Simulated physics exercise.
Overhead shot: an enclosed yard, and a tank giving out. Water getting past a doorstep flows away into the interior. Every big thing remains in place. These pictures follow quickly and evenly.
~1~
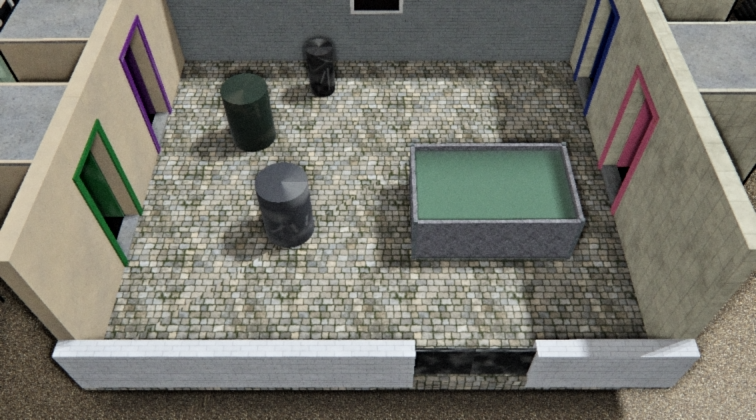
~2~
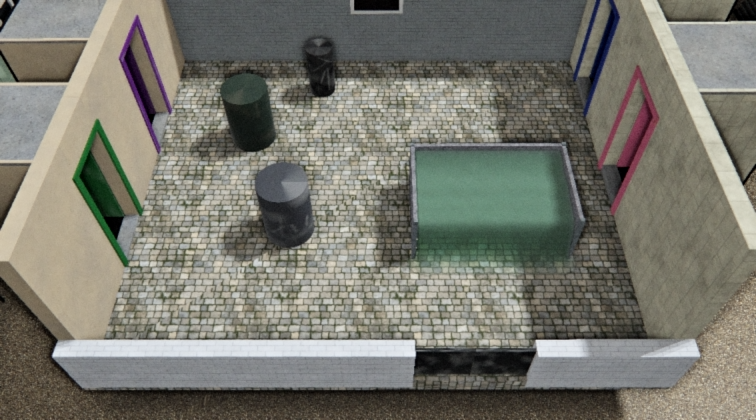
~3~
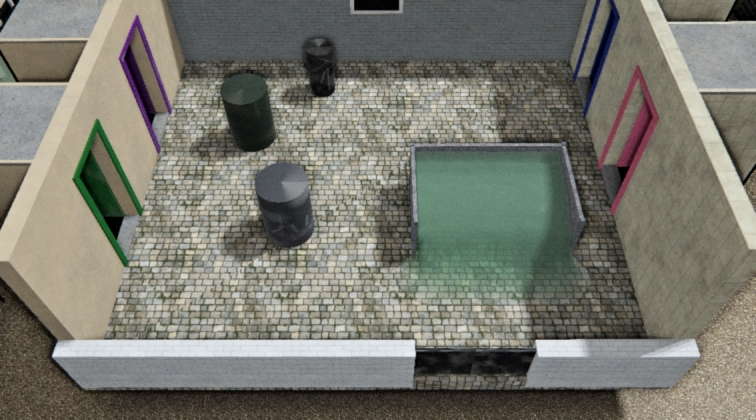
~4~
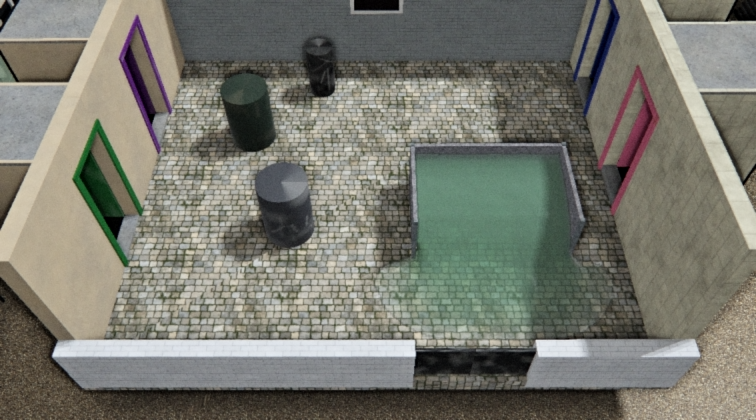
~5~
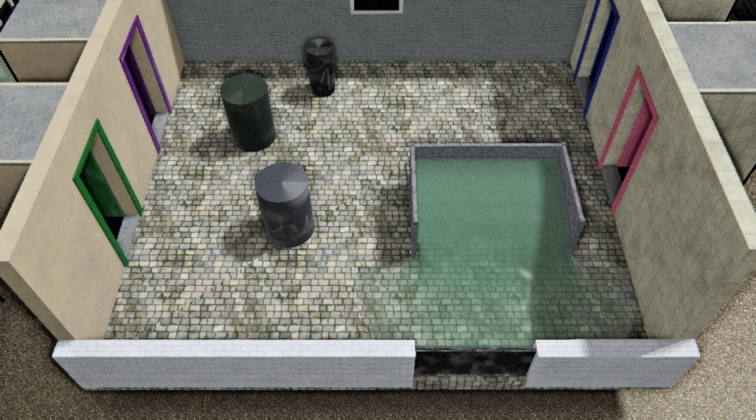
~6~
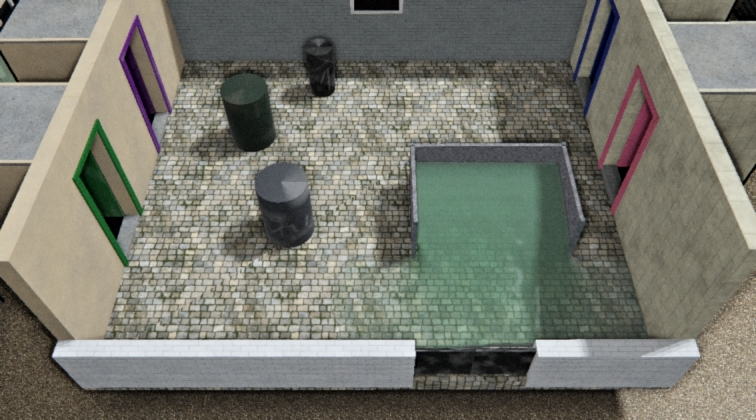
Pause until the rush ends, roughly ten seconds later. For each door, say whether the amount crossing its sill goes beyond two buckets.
In order: The blue door stays within two buckets of inflow; the pink door stays within two buckets of inflow; the purple door stays within two buckets of inflow; the green door passes two buckets of inflow.
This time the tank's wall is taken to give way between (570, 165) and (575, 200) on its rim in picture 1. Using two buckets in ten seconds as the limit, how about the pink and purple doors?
Here the pink door gets too much, and the purple door keeps within bounds.
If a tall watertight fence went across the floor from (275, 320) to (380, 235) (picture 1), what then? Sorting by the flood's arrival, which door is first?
It's the door marked pink.
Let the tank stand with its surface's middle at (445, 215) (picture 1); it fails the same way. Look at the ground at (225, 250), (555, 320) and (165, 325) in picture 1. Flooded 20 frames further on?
Hit, hit, hit.
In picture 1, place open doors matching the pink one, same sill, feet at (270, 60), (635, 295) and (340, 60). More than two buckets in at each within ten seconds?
The first new doorway comes up short, the second tops it, the third comes up short.
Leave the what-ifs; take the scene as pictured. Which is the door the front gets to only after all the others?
Answer - the purple-painted one.
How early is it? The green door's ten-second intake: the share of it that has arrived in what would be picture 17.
Some 0 per cent.
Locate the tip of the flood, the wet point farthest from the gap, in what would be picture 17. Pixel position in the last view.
My estimate: Roughly (98, 363).
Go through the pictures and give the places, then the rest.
In the first picture, the open tank at (493, 184) is whole and still.
In the second picture, the front is at (573, 261), out from the gap at (493, 243).
In the third picture, the front is at (585, 284), out from the gap at (493, 245).
In the fourth picture, the front is at (605, 301), out from the gap at (492, 247).
In the fifth picture, the front is at (384, 340), out from the gap at (492, 248).
In the sixth picture, the front is at a hidden place, out from the gap at (492, 248).
A moment on, water covers 20 % of the floor; the blue door not reached, the pink door not reached, the purple door not reached, the green door not reached.
Next, water covers 30 % of the floor; the blue door not reached, the pink door not reached, the purple door not reached, the green door not reached.
Then, water covers 55 % of the floor; the blue door wet at the sill, nothing in, the pink door wet at the sill, nothing in, the purple door not reached, the green door under two buckets in.
Later, water covers 80 % of the floor; the blue door wet at the sill, nothing in, the pink door wet at the sill, nothing in, the purple door wet at the sill, nothing in, the green door far over two buckets in.
In the end, water covers 100 % of the floor; the blue door under two buckets in, the pink door wet at the sill, nothing in, the purple door wet at the sill, nothing in, the green door far over two buckets in.
